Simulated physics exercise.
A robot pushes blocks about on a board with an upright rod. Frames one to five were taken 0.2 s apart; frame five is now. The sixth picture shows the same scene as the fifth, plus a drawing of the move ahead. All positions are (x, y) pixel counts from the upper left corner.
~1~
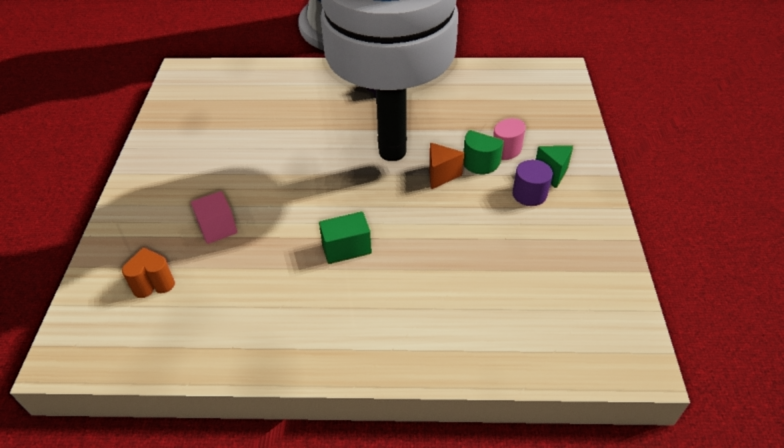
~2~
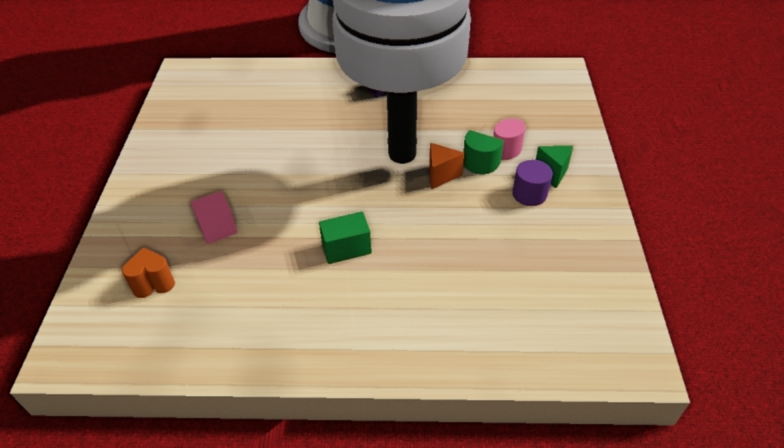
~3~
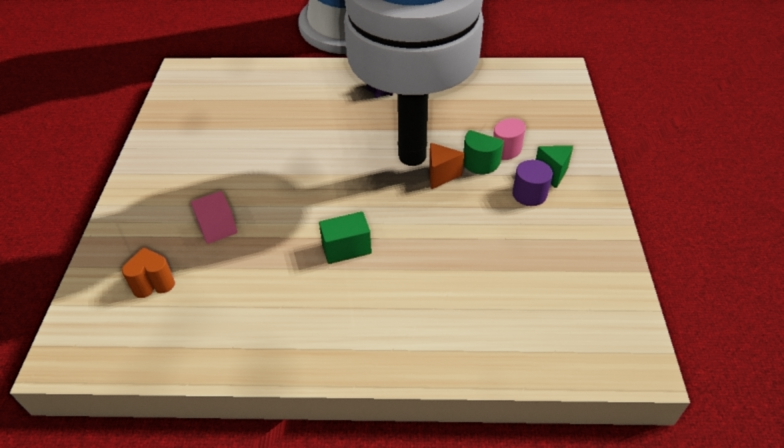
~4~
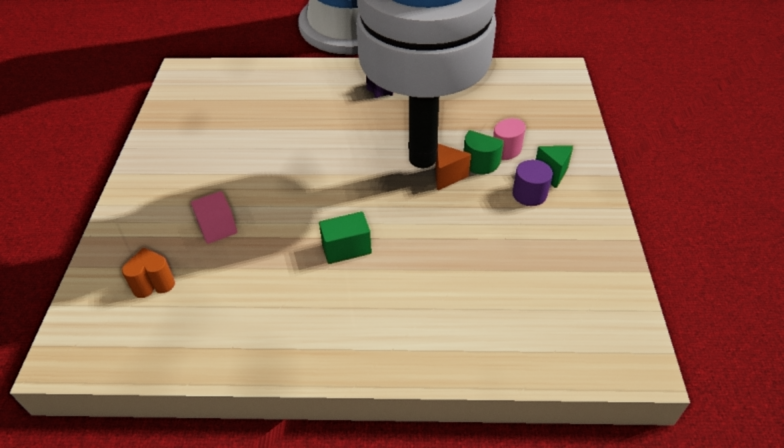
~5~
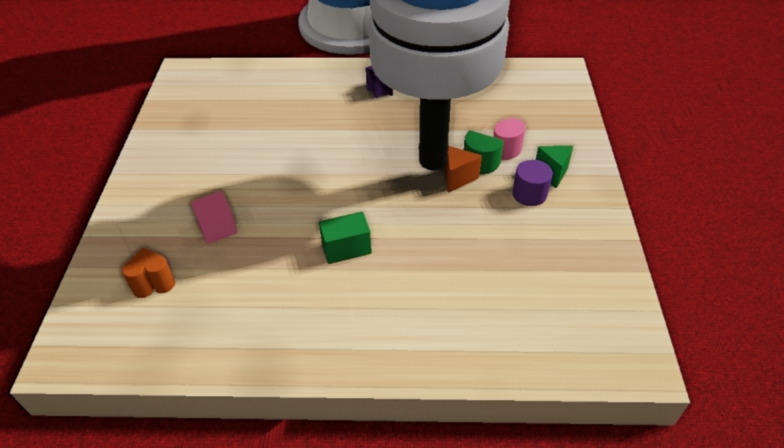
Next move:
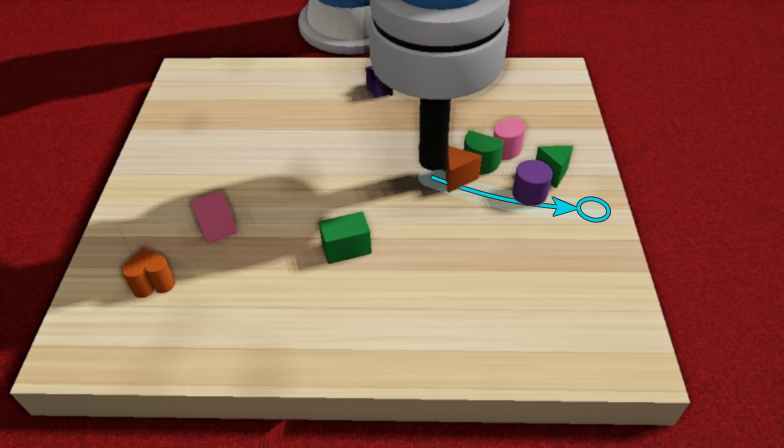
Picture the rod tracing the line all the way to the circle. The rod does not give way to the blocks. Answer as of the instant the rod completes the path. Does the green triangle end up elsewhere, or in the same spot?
Once the rod is done, the green triangle is in a new spot.
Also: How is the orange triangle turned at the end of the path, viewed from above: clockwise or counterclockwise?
It rotates counterclockwise.
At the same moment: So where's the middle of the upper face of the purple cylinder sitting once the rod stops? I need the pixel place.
I'd say the purple cylinder ends with its top centre at (600, 164).
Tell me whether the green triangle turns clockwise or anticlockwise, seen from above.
Looking down, my answer is that the green triangle rotates anticlockwise.
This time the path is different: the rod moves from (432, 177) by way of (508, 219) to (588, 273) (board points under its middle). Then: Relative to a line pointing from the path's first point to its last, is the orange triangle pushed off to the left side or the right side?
It will end up to the left.
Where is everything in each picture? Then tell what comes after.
In the first frame, rod's lower end (393, 153); orange triangle (442, 153); green half-round block (482, 141); purple cylinder (534, 171); green triangle (558, 152).
In the second frame, rod (402, 156); blocks still.
In the third frame, rod (412, 158); blocks still.
In the fourth frame, rod (423, 160); orange triangle (449, 155).
In the fifth frame, rod (433, 162); orange triangle (460, 156); green half-round block (482, 141); purple cylinder (534, 171); green triangle (558, 152).
Drawn move, from (432, 177) over (509, 200) to (594, 209).
On the path given first. One third of the way, rod (485, 179); orange triangle (510, 164), turned 35° anticlockwise; purple cylinder (539, 171).
Two thirds of the way, rod (541, 189); orange triangle (524, 157), turned 55° anticlockwise; purple cylinder (568, 170); green triangle (565, 150), turned 45° anticlockwise.
At the end, rod (598, 194); orange triangle (524, 157), turned 55° anticlockwise; green half-round block still; purple cylinder (600, 164); green triangle (569, 148), turned 70° anticlockwise.
